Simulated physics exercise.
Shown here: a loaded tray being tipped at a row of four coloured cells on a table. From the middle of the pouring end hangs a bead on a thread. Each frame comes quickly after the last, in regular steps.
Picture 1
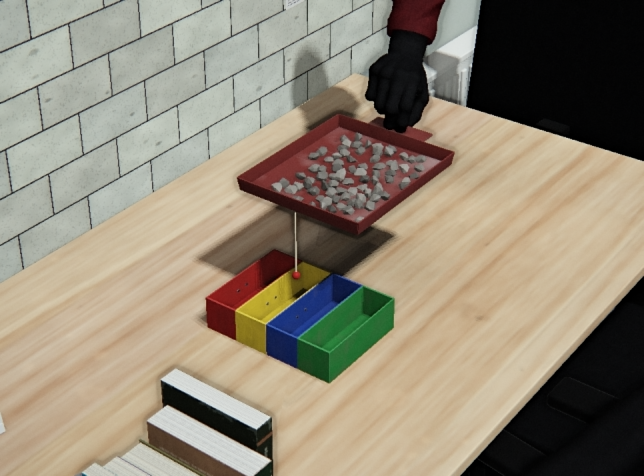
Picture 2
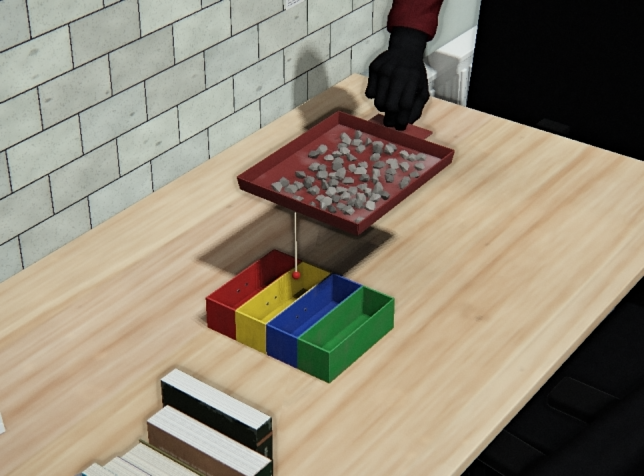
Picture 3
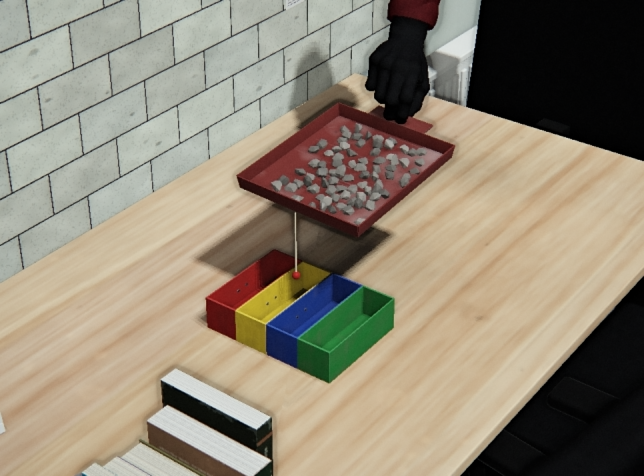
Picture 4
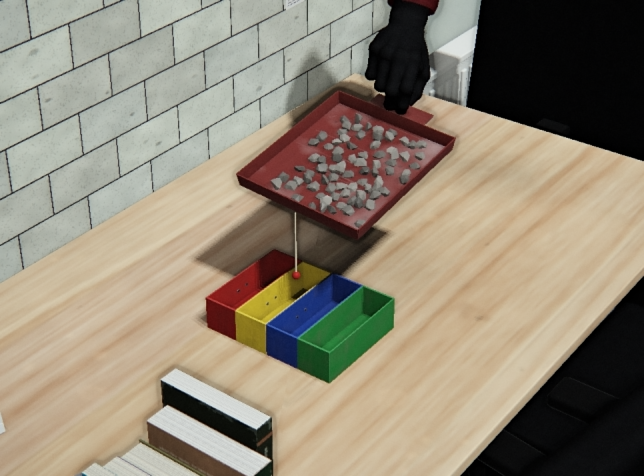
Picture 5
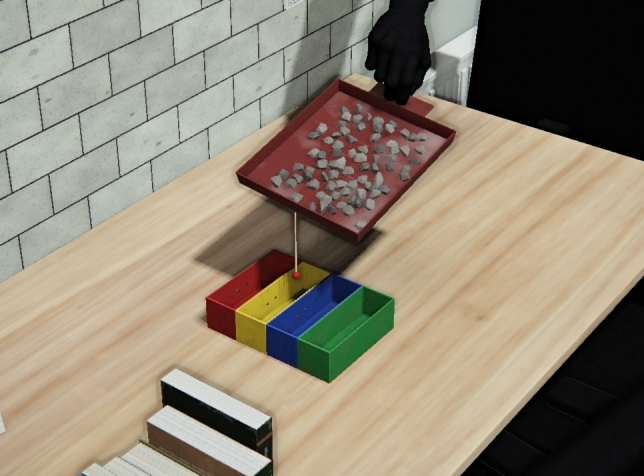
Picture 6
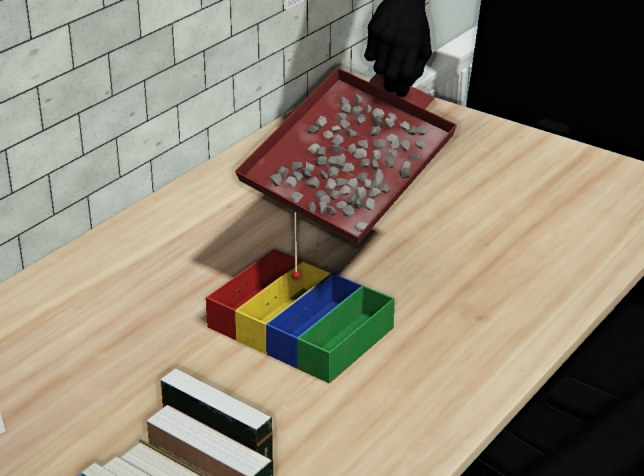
To begin with, a black-gloved hand holds a red tray of grey gravel level above red, yellow, blue and green cells on a wooden table, a bead hanging from its near edge. The hand then raises the far end, steadily steepening the tray toward its lower right corner, while the gravel stays spread across it.
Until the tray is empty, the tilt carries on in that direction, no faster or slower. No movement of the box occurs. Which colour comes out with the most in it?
Fullest: The green cell.
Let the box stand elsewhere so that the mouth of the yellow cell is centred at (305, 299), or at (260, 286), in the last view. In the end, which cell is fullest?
The blue one, then the green cell.
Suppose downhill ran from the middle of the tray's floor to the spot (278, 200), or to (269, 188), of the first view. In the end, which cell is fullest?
The cell in red; the red one.
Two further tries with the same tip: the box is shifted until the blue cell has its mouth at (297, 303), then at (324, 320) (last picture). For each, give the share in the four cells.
Around 80 per cent for the first position, around 100 per cent for the second.
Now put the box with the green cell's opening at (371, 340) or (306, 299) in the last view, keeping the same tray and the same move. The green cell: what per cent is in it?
It comes to roughly 0 per cent in one try and roughly 10 per cent in the next.
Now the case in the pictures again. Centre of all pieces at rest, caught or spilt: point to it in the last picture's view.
The centre settles at about (344, 338).
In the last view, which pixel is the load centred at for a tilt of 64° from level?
Look about (347, 209) in the last picture.
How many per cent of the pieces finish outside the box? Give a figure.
It works out to close to 10 per cent.
Soon after the last picture, tray tipped steeply; nearly all on the tray; a stray few falling or outside the box.
A little later, tray tipped past a quarter turn; about a third on the tray; about a third in the green cell; a small part in the blue cell; a small part falling or outside the box.
Later still, tray tipped past a quarter turn; about two thirds in the green cell; about a third in the blue cell; a small part falling or outside the box.
At rest, tray tipped past a quarter turn; about two thirds in the green cell; about a third in the blue cell; none in the yellow cell; none in the red cell; a small part outside the box.
